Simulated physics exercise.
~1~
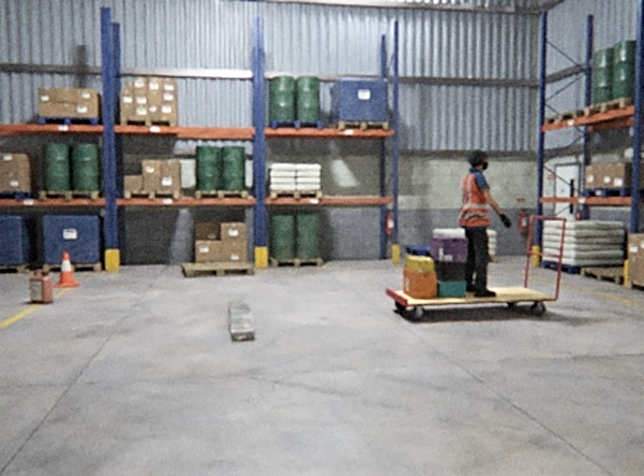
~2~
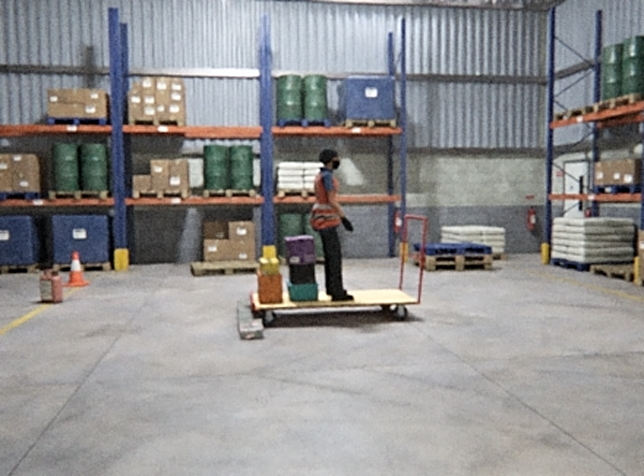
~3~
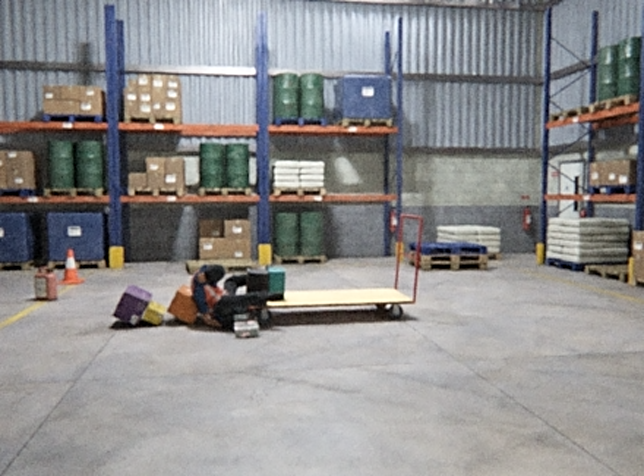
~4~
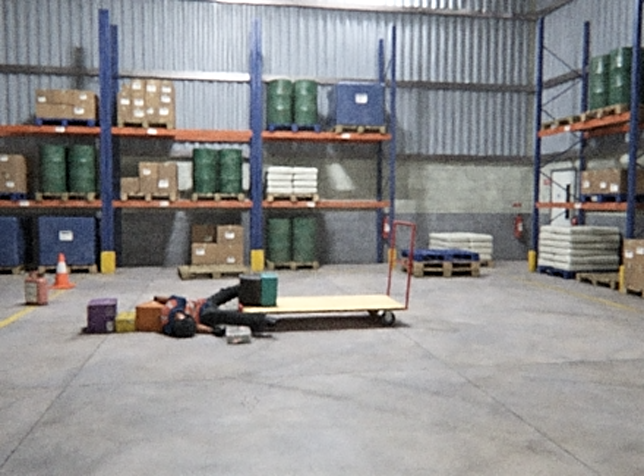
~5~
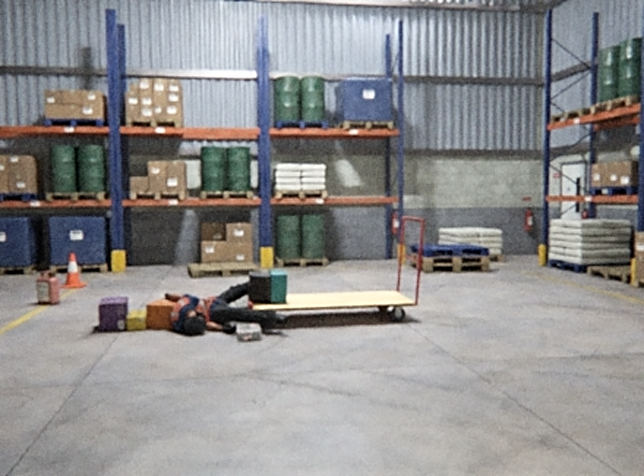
The clip opens in a warehouse lined with tall racks of drums and boxes, where a person in an orange vest stands on a flat trolley beside a small stack of colourful boxes. The trolley rolls left toward a low grey block on the floor. It reaches the block and stops with its deck level, while the rider and the boxes pitch over the front edge. The rider tumbles limply to the floor as the purple, yellow and orange boxes land further left. Finally, the rider lies still with legs against the trolley's front, and the dark and teal boxes remain at the deck's edge.
